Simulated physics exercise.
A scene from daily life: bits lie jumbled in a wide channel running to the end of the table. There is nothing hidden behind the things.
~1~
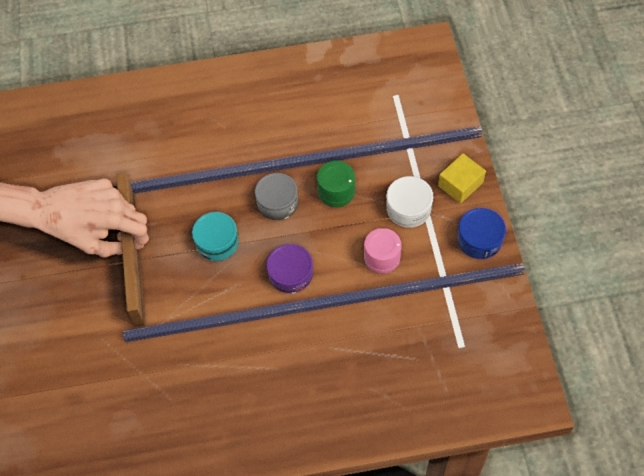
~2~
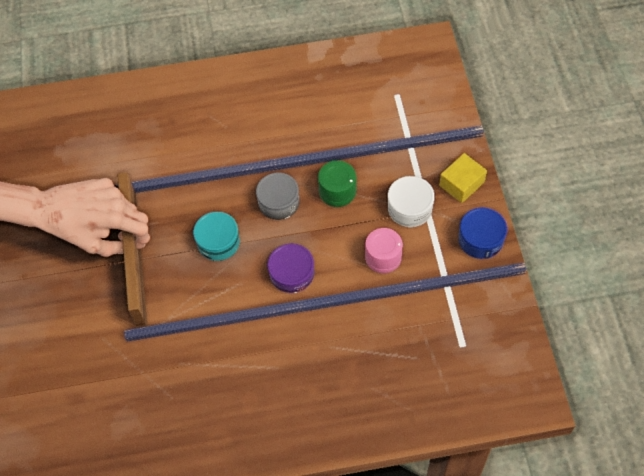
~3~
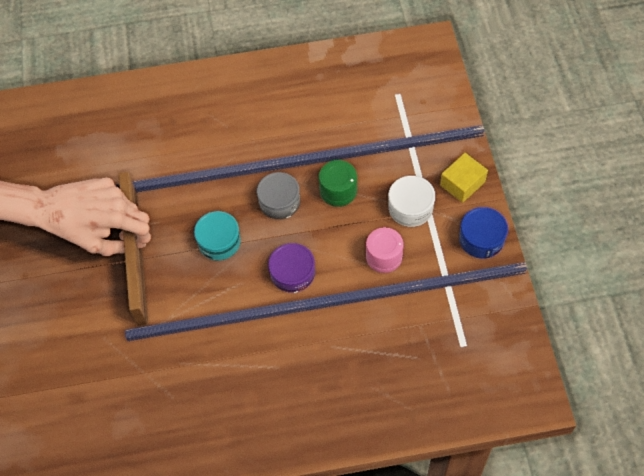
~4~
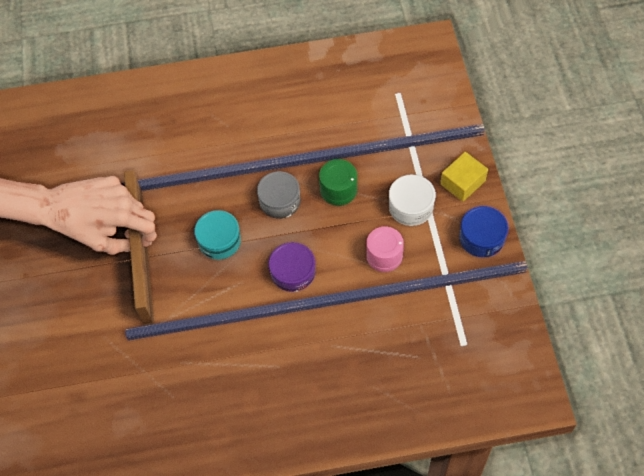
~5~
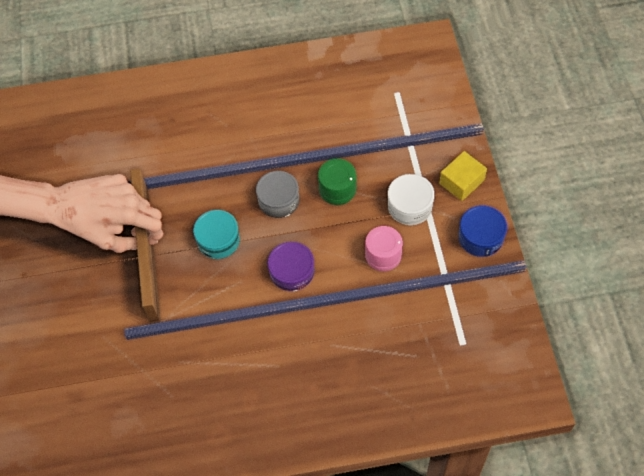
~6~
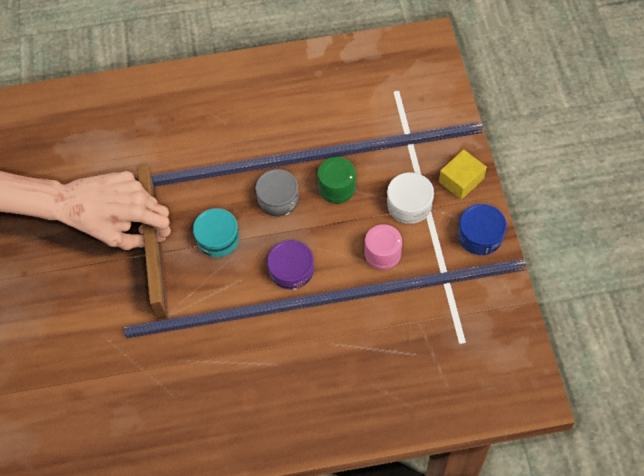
On a wooden table, a hand holds a wooden board upright at the left end of a channel between two blue rails, where colourful round tubs and a yellow block sit scattered. The board stays nearly still at first, then the hand slides it slightly right, nearing the teal tub, while the pieces stay put.
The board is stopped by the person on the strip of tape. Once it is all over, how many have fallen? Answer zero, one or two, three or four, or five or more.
When it is over, one or two have fallen.
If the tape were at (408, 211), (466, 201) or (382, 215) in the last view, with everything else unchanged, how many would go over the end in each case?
In that order 1, 5 and 0.
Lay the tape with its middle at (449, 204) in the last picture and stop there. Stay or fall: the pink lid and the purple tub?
The pink lid topples down; the purple tub stays put.
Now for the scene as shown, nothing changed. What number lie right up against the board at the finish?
Counting them up gives 3.
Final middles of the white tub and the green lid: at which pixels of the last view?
Going in order, first (493, 201) and next (474, 153).
Soon after, none off yet; blue tub at rest near (482, 230); yellow block at rest near (463, 174); white tub at rest near (410, 198).
Then, none off yet; blue tub at rest near (482, 230); yellow block at rest near (463, 174); white tub moving near (417, 201).
By the end, the number that fall off is one or two; fallen, yellow block and blue tub.
